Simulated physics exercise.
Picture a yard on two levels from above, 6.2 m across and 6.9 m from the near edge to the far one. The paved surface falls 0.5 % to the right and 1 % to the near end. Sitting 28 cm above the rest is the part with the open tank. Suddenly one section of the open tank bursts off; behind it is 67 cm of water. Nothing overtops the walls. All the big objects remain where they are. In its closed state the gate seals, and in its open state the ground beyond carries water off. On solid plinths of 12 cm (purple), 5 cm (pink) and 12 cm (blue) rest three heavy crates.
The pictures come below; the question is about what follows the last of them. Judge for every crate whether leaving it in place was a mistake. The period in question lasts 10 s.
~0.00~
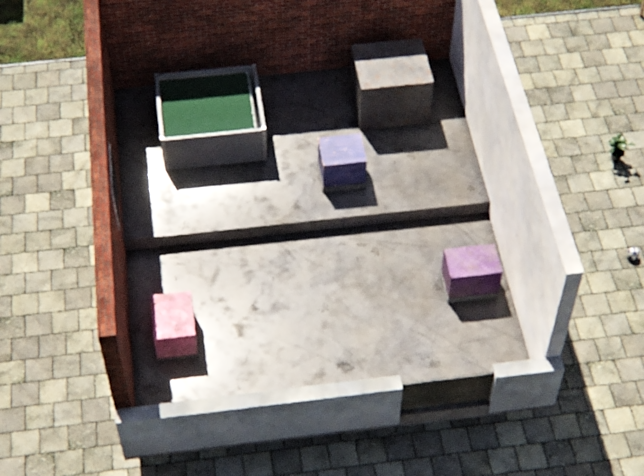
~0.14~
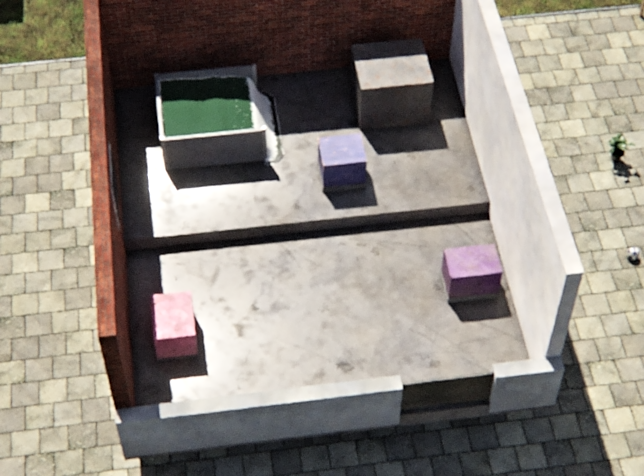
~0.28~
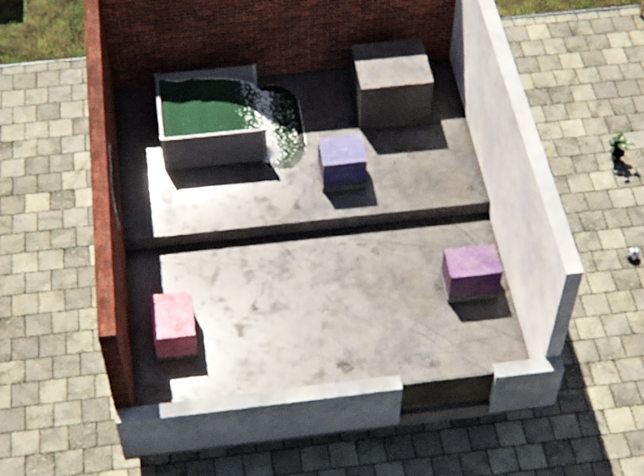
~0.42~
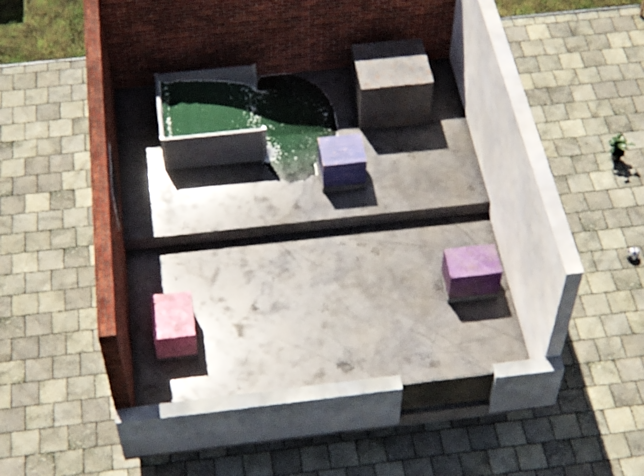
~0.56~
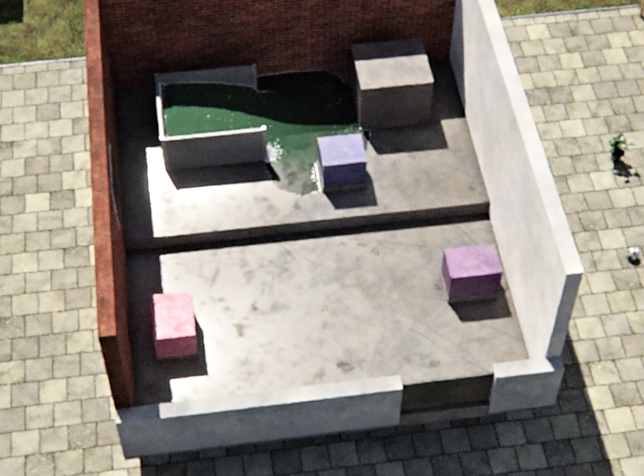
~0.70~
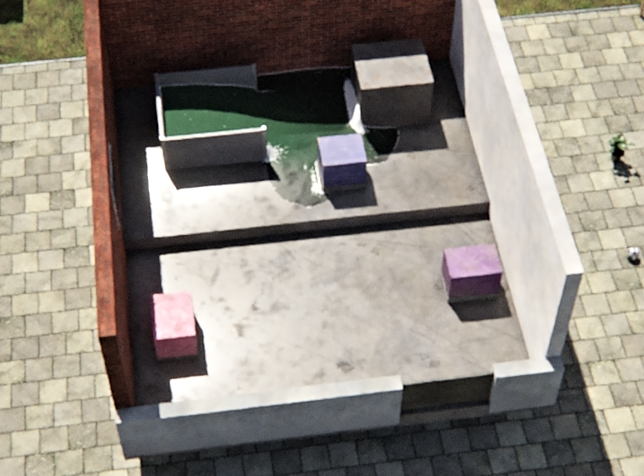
For the purple crate it was a mistake; for the pink crate it was a mistake; for the blue crate it was a mistake.
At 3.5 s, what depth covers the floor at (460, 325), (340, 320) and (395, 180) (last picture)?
Depths in turn: Roughly 0, 1 and 2 centimetres.
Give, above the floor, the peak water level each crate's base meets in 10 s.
Max (cm) - purple: 24; pink: 10; blue: 29.
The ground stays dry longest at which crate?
That would be the pink one.
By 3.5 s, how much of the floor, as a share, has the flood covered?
Some 40 per cent of it.
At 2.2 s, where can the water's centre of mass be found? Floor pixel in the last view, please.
Balance point at about (334, 129).
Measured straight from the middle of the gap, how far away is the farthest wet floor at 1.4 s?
About 4.0 m out.
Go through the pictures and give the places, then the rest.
Still water, 67 cm deep, in the open tank at (210, 105), in the first picture.
Water pours out at (258, 118) and has run 0.8 m, to (268, 162); deepest outside 17 cm, 67 cm at the open tank's back, in the second picture.
Water pours out at (258, 120) and has run 1.0 m, to (292, 162); deepest outside 30 cm, 66 cm at the open tank's back, in the third picture.
Water pours out at (258, 121) and has run 1.4 m, to (324, 162); deepest outside 29 cm, 59 cm at the open tank's back, in the fourth picture.
Water pours out at (258, 121) and has run 1.9 m, to (364, 137); deepest outside 29 cm, 57 cm at the open tank's back, in the fifth picture.
The front is at (392, 139), 2.4 m from the gap at (258, 121); 4.4 m2 of floor is under water; 55 cm left at the back of the open tank, in the sixth picture.
After 1.4 s water covers 20 % of the floor and is deepest (44 cm) near (335, 78); purple plinth not reached, pink plinth not reached, blue plinth reached.
After 2.2 s water covers 35 % of the floor and is deepest (38 cm) near (439, 61); purple plinth reached, pink plinth not reached, blue plinth reached.
After 3.5 s water covers 40 % of the floor and is deepest (21 cm) near (439, 61); purple plinth reached, pink plinth not reached, blue plinth reached.
After 6.0 s water covers 80 % of the floor and is deepest (15 cm) near (493, 230); purple plinth reached, pink plinth reached, blue plinth reached.
After 10.0 s water covers 90 % of the floor and is deepest (13 cm) near (133, 352); highest at the purple plinth 24 cm, highest at the pink plinth 10 cm, highest at the blue plinth 29 cm.
